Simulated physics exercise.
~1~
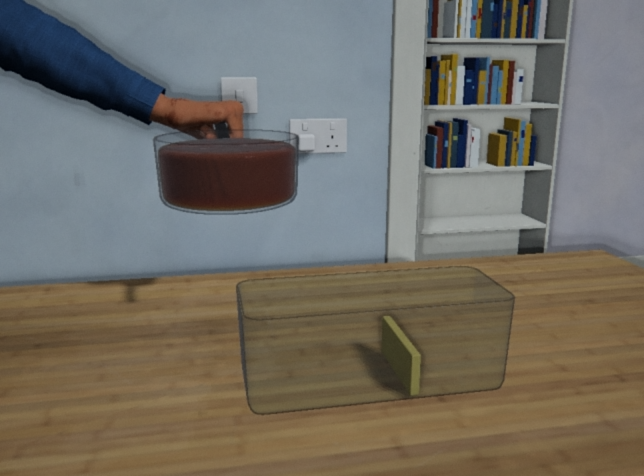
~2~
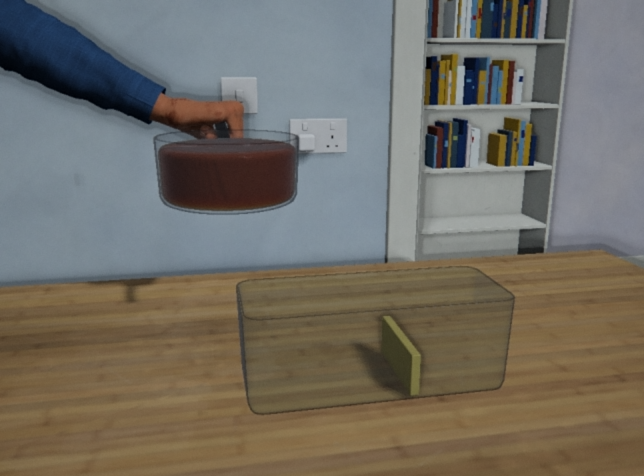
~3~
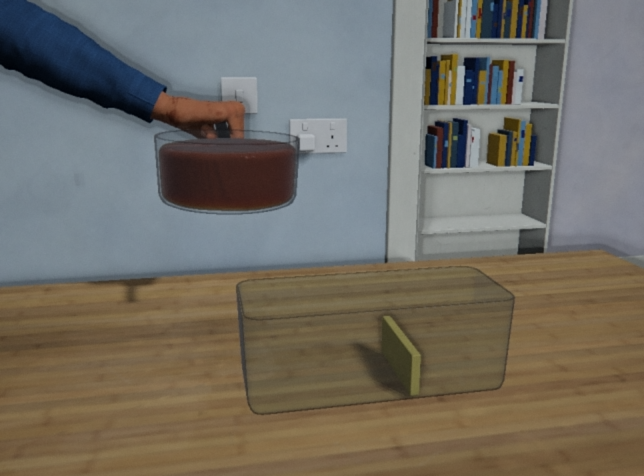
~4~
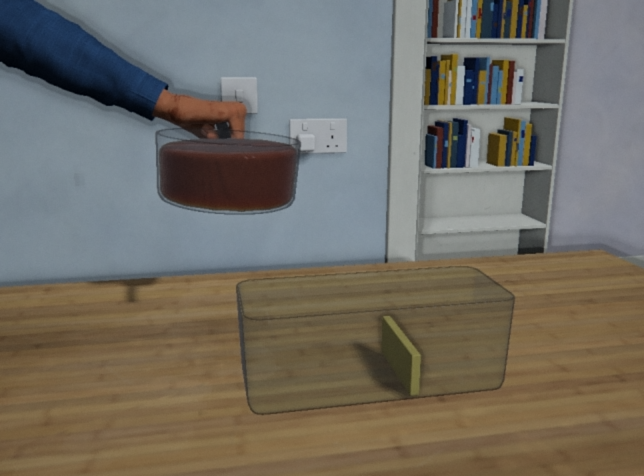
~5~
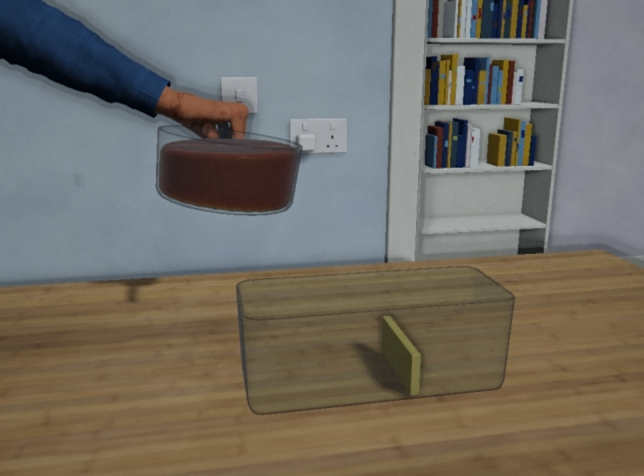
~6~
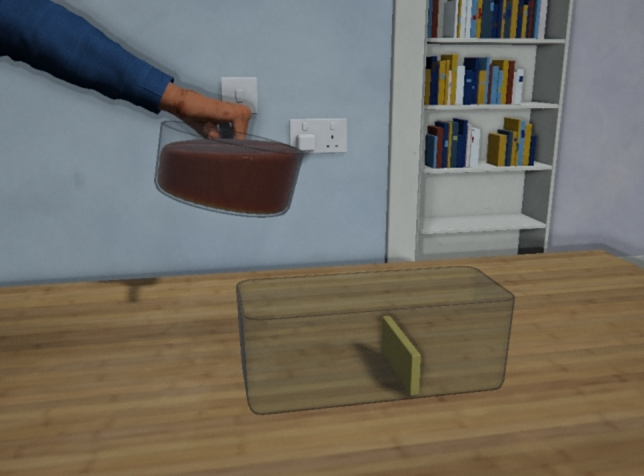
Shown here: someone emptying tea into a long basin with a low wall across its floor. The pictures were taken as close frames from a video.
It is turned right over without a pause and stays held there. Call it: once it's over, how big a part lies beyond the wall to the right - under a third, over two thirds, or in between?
Under a third.
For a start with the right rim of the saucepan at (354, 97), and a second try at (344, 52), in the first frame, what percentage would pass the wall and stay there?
55 %, 55 %.
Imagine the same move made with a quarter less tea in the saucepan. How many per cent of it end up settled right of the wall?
My estimate is about 5 percent.
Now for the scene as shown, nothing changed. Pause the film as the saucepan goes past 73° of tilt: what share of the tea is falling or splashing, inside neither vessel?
Somewhere around 40 per cent of it.
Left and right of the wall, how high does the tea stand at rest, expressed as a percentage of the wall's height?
About 70 on the left and about 10 on the right.
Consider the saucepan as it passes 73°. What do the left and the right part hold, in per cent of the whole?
On the left 20 per cent, on the right 0 per cent.
A moment on, the saucepan is tipped part way and 41 per cent is still to pour, 18 is left of the wall and 0 right of it.
Next, the saucepan is tipped right over and 4 per cent is still to pour, 82 is left of the wall and 3 right of it.
Then the saucepan is tipped right over and 0 per cent is still to pour, 88 is left of the wall and 8 right of it.
Later the saucepan is tipped right over and 0 per cent is still to pour, 88 is left of the wall and 8 right of it.
At rest 88 per cent lies left of the wall, 8 right of it and 4 outside.
